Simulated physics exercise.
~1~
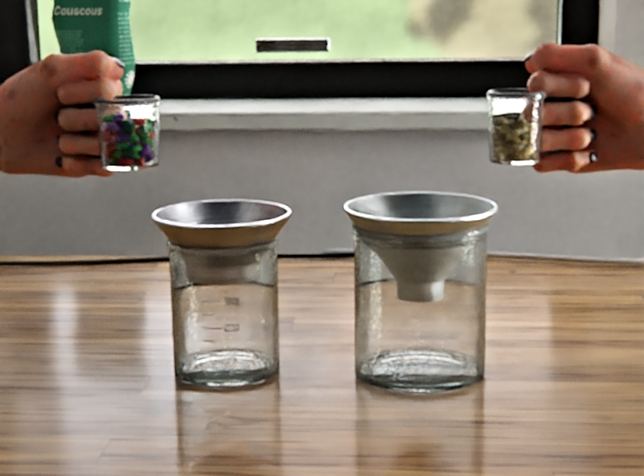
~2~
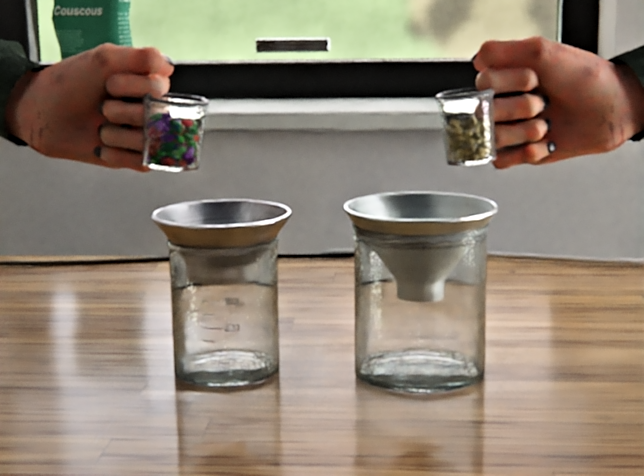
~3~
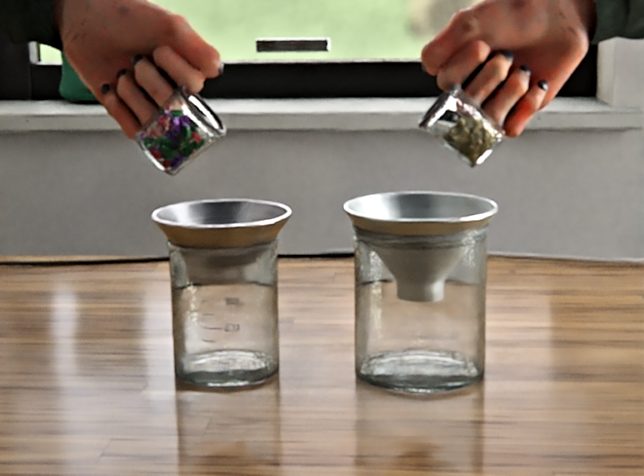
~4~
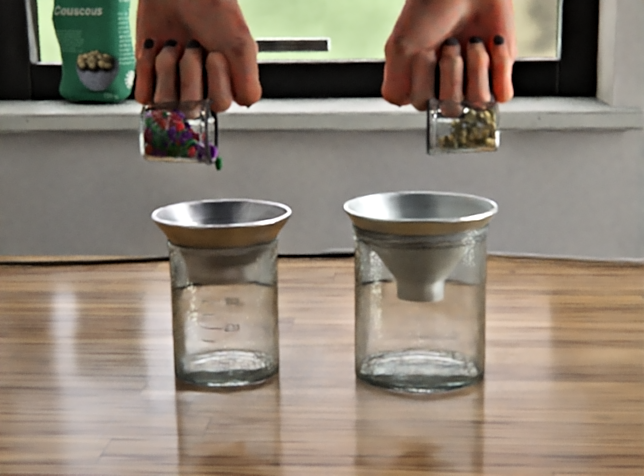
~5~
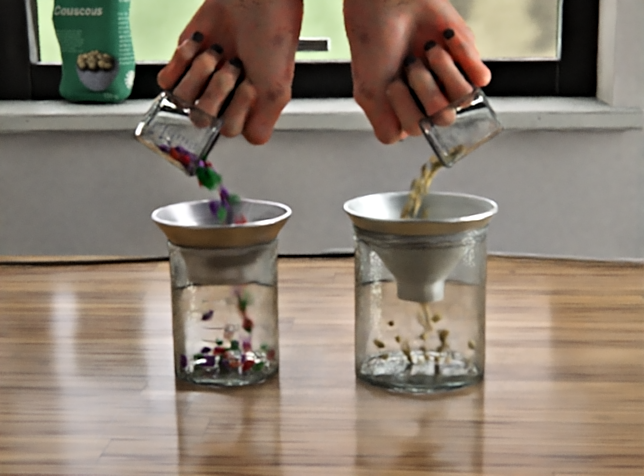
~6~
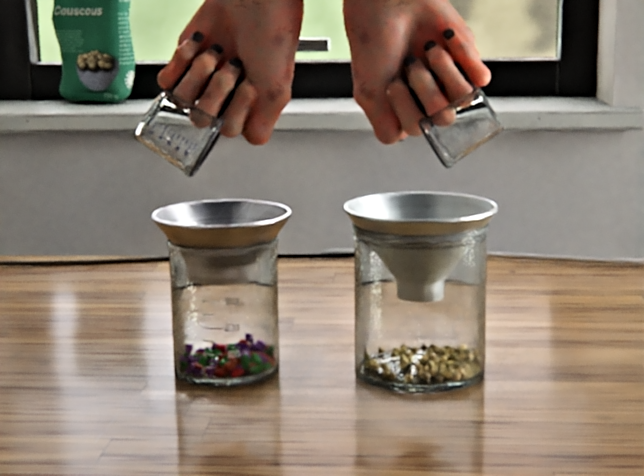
Two hands tipping small glass cups of colourful and tan pieces through funnels, emptying them into the jars below.
